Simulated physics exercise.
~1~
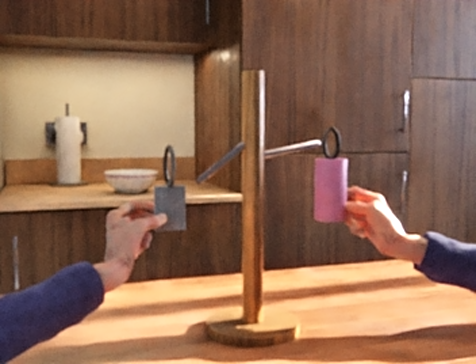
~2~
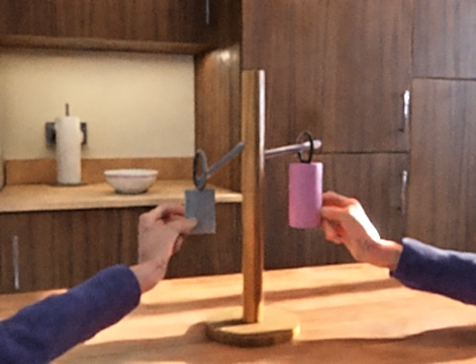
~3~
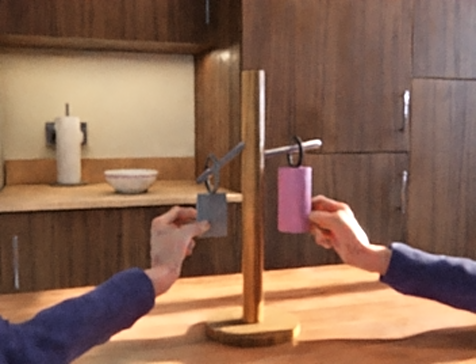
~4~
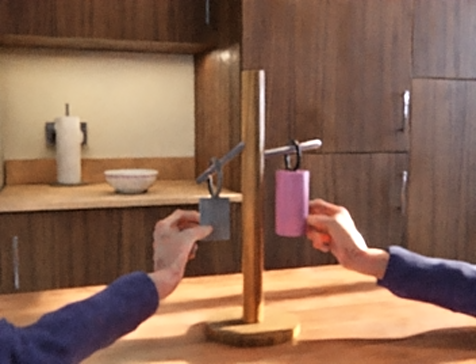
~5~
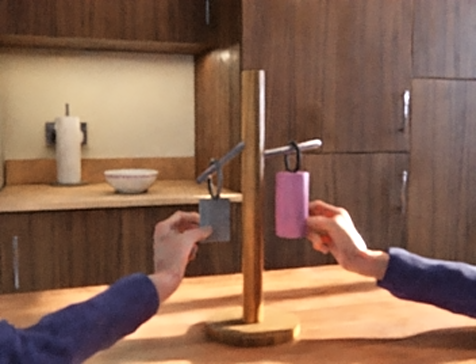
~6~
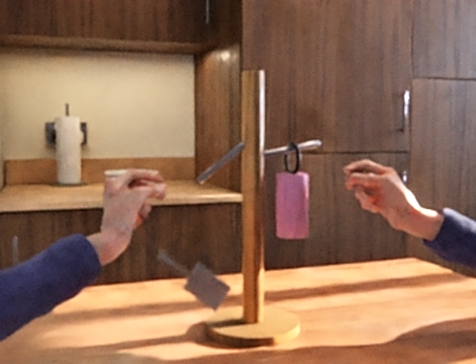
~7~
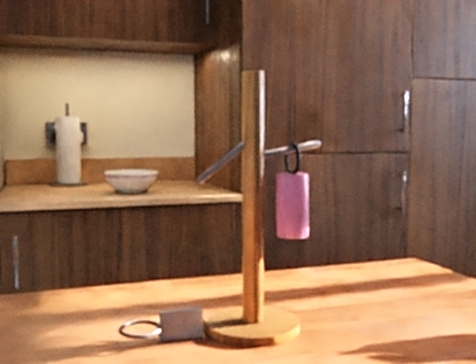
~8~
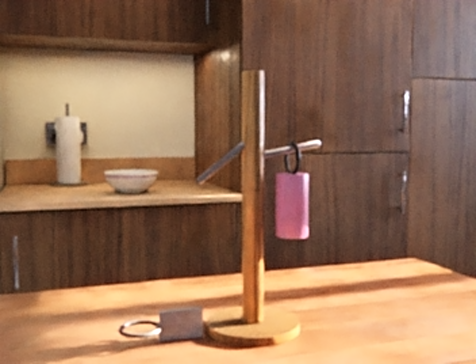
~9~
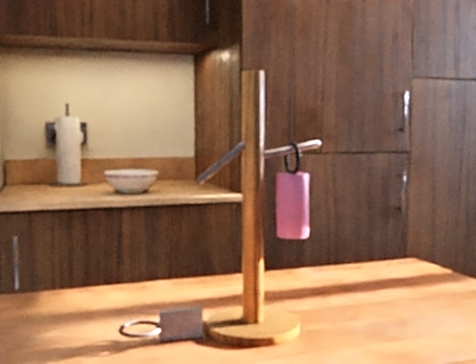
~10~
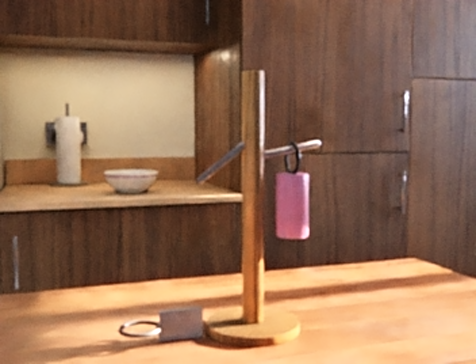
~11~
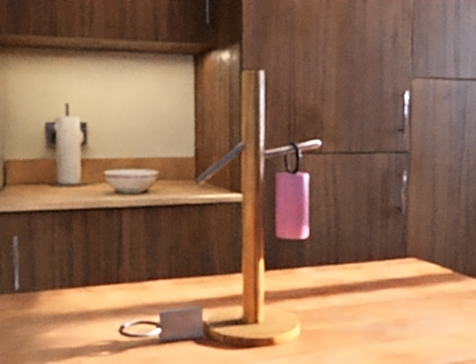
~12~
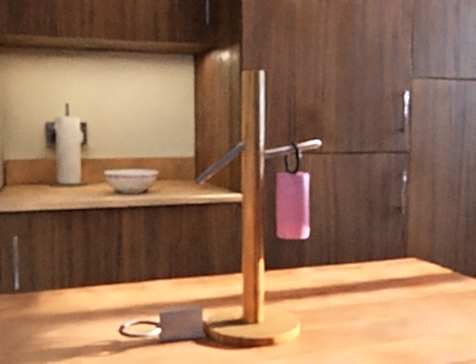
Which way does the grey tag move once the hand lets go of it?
The grey tag moves down, ending up lying on the table beside the base of the stand.
